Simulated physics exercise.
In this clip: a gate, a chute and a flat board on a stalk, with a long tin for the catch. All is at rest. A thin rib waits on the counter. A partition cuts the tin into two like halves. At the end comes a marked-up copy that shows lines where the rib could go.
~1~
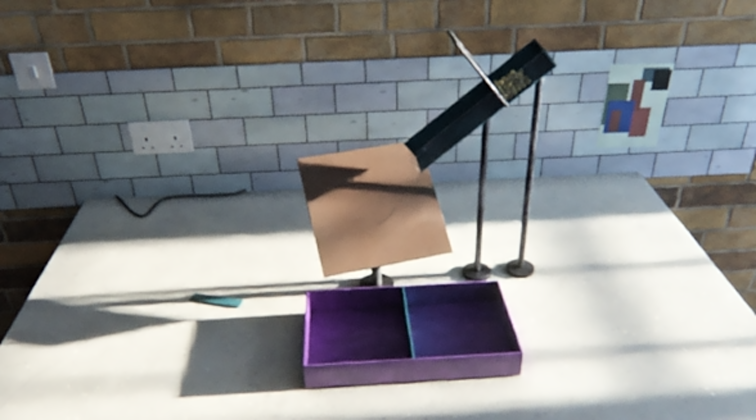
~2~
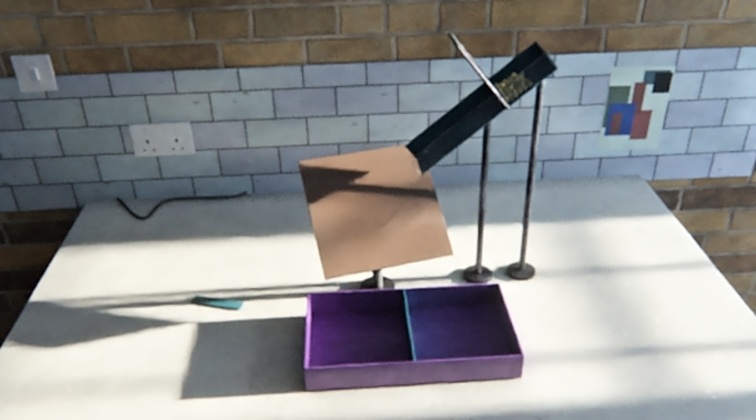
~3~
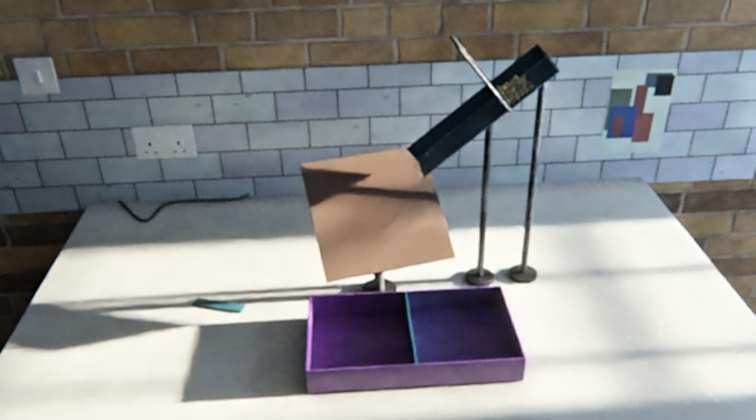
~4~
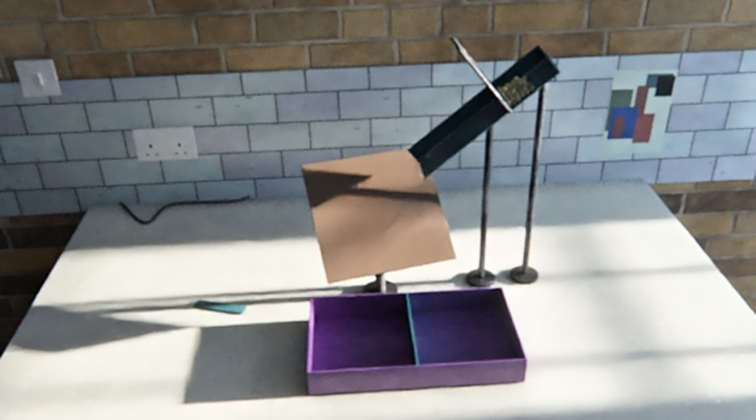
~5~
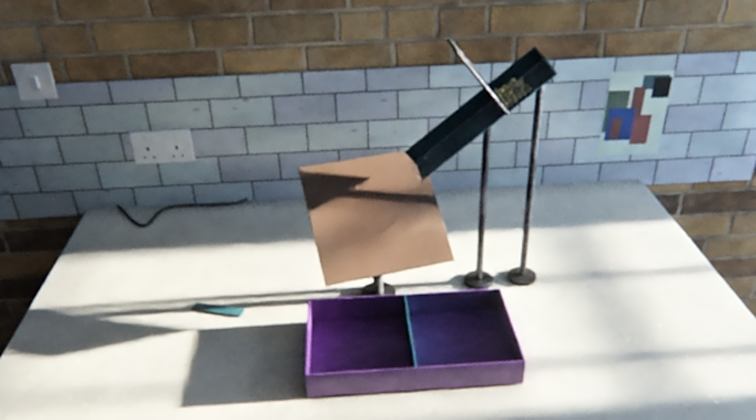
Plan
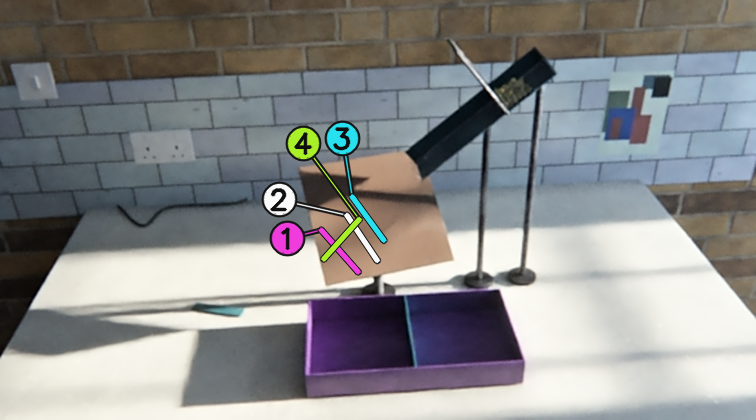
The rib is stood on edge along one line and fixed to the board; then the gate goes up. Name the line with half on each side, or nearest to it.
Line 2.
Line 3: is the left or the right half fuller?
The right half.
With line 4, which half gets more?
More lands on the left.
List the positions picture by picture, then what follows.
In the first frame, load behind the gate (507, 85), soya beans; lip of the chute (418, 164), sloping fairly steeply.
In the second frame, middle of the board (375, 207), tilted fairly steeply; middle of its low edge (391, 267); of its high edge (361, 151).
In the third frame, front corners of the tin (306, 371) and (525, 358); front end of its middle wall (417, 364); gate still shut (489, 84).
In the fourth frame, middle of the load (510, 92); lip (422, 171).
In the fifth frame, middle of the load (507, 93); lip (419, 173).
On the marked copy, line 1 from (321, 230) to (358, 271); line 2 from (346, 215) to (377, 260); line 3 from (352, 196) to (383, 240); line 4 from (359, 219) to (323, 259).
For line 1, of what is caught, almost all in the left half, about a tenth in the right.
For line 2, of what is caught, roughly half in the left half, roughly half in the right.
For line 3, of what is caught, about a tenth in the left half, the larger part in the right.
For line 4, of what is caught, almost all in the left half, just a few in the right.
